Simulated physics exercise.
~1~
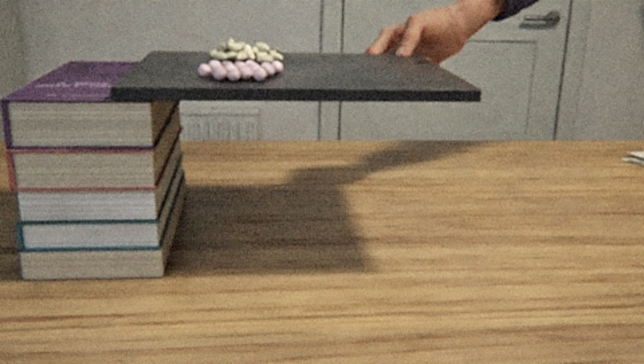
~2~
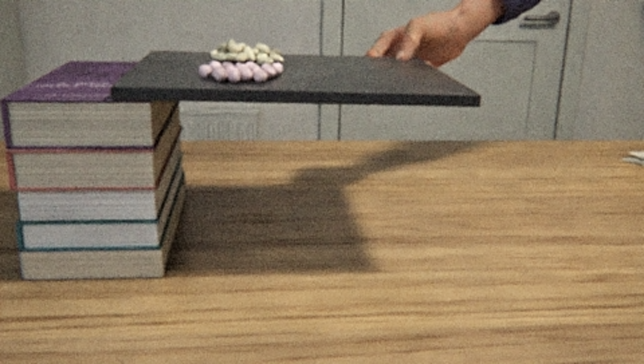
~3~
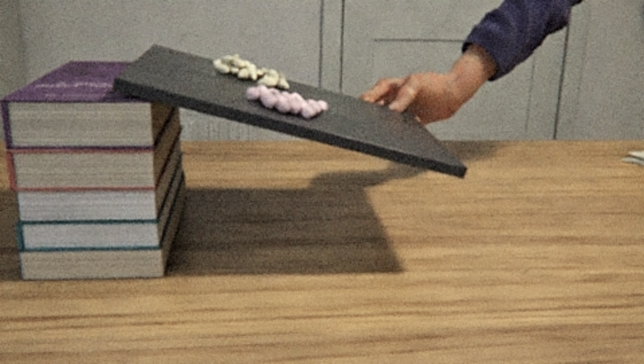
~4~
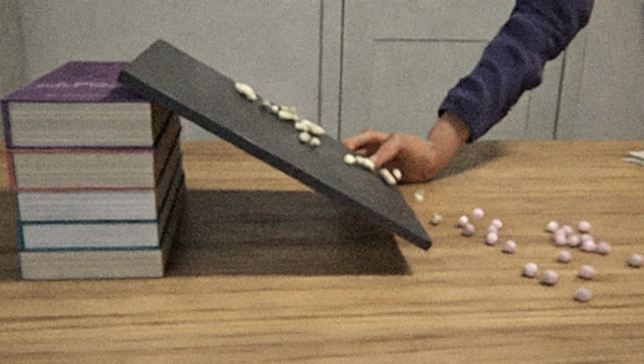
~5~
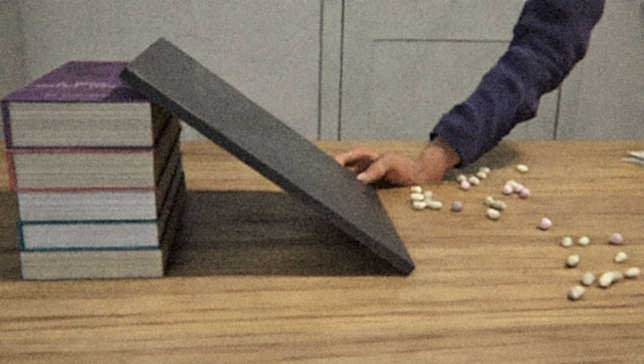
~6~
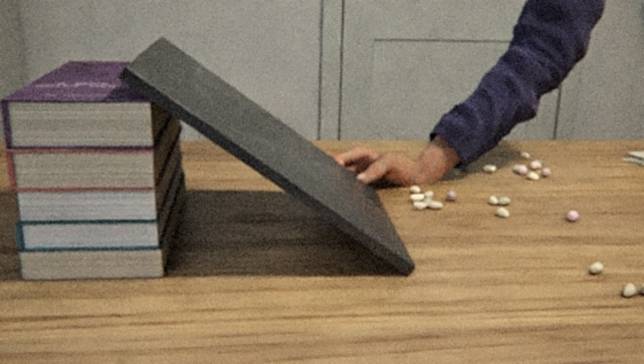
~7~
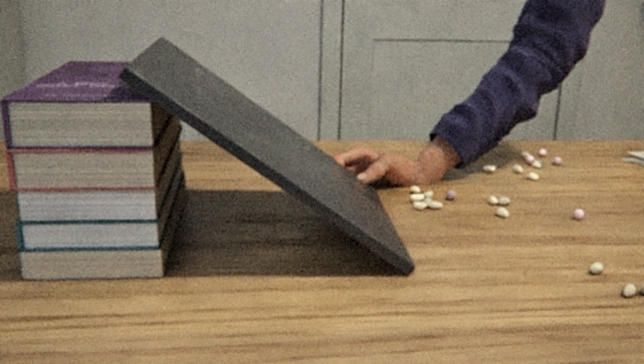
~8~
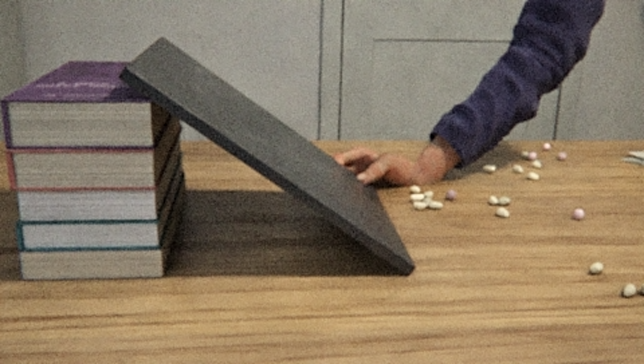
On a wooden counter, a hand lowered one end of a dark board propped on stacked books, and the pink pieces in front slid off first, followed by the cream ones; the pink ones went farther, many leaving view, while most cream ones stayed scattered nearby.
